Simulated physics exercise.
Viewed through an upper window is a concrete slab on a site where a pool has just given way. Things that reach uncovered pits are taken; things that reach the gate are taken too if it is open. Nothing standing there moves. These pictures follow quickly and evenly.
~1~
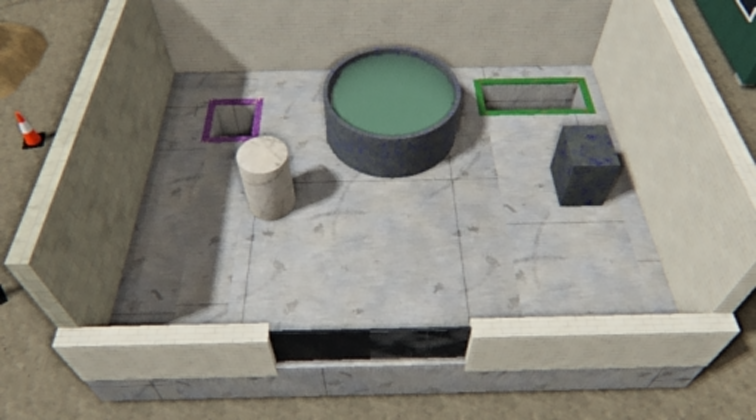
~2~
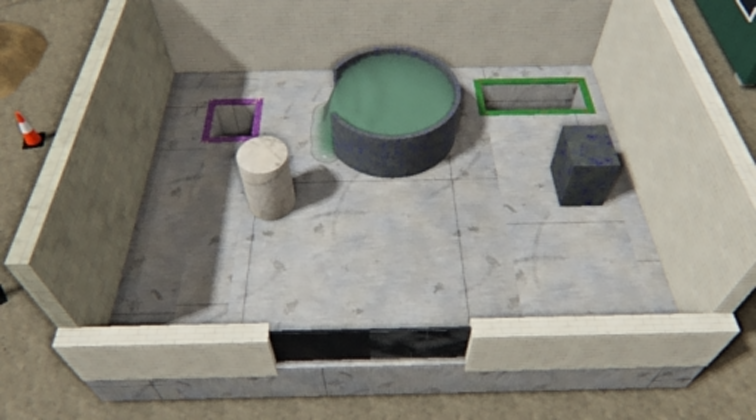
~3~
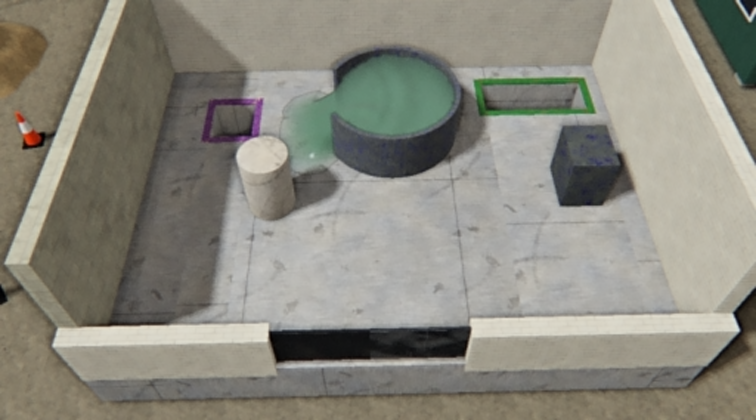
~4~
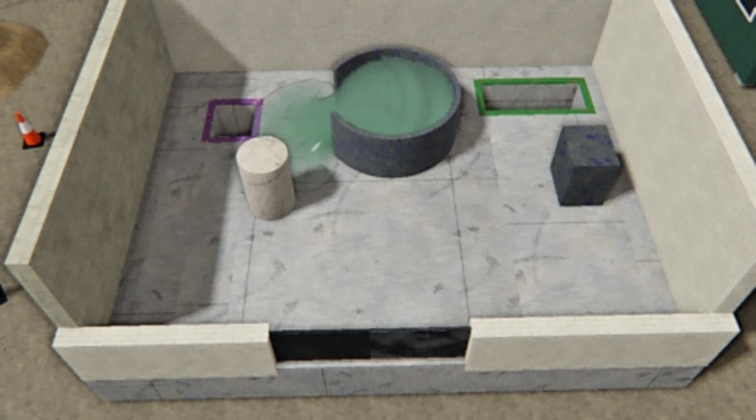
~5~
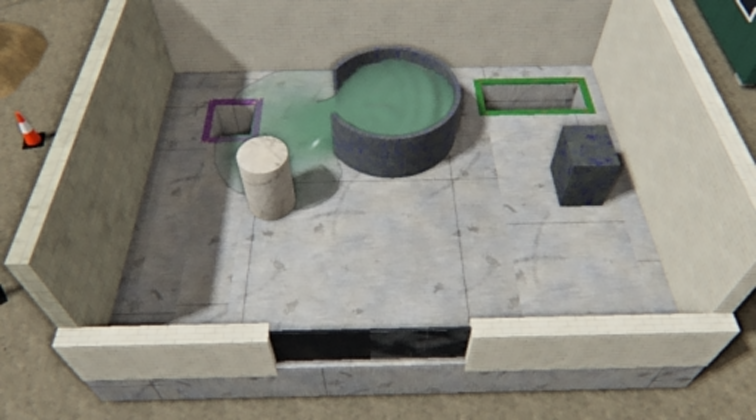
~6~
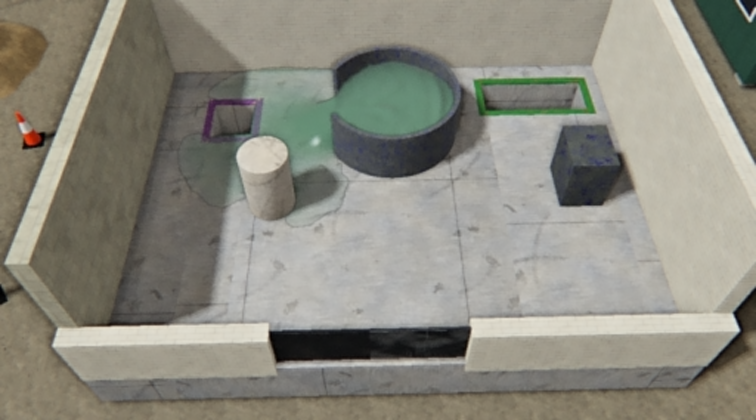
Green water pours from a gap in the round pool and spreads left across the slab.
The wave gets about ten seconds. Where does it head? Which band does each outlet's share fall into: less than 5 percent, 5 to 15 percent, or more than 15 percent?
Outcome: The gate is going to fail to get to five per cent; the green pit is going to fail to get to five per cent; the purple pit is going to fail to stay at fifteen per cent or less.
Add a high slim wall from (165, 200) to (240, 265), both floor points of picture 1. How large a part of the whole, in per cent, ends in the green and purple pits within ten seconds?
Green 0 %, purple 55 %.
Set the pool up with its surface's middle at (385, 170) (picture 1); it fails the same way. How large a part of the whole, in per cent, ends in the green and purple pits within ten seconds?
Tally in per cent: Green pit 4, purple pit 40.
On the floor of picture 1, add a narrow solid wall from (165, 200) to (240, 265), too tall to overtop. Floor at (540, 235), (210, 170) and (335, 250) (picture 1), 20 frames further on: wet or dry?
Going spot by spot: High and dry, then drenched, then drenched.
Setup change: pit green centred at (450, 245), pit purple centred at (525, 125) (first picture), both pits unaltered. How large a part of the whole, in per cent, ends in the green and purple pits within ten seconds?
Green share 12%, purple share 2%.
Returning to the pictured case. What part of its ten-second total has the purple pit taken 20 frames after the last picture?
Result: 60 % of the ten-second total.
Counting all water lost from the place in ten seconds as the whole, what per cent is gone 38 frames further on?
Around 85 percent.
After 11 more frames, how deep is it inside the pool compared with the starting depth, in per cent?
Roughly 42 per cent.
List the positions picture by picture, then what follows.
Still water in the pool at (392, 93), in the first picture.
The front is at (325, 159), out from the gap at (330, 119), in the second picture.
The front is at (295, 168), out from the gap at (330, 120), in the third picture.
Water pours out at (330, 122) and has run to a hidden place, in the fourth picture.
The front is at (220, 161), out from the gap at (330, 122), in the fifth picture.
The front is at (184, 154), out from the gap at (330, 121), in the sixth picture.
A moment on, water covers 25 % of the floor; the gate 0 %, the green pit 0 %, the purple pit 10 %.
Next, water covers 30 % of the floor; the gate 0 %, the green pit 0 %, the purple pit 18 %.
Then, water covers 35 % of the floor; the gate 0 %, the green pit 0 %, the purple pit 30 %.
Later, water covers 65 % of the floor; the gate 0 %, the green pit 0 %, the purple pit 41 %.
In the end, water covers 90 % of the floor; the gate 0 %, the green pit 1 %, the purple pit 48 %.
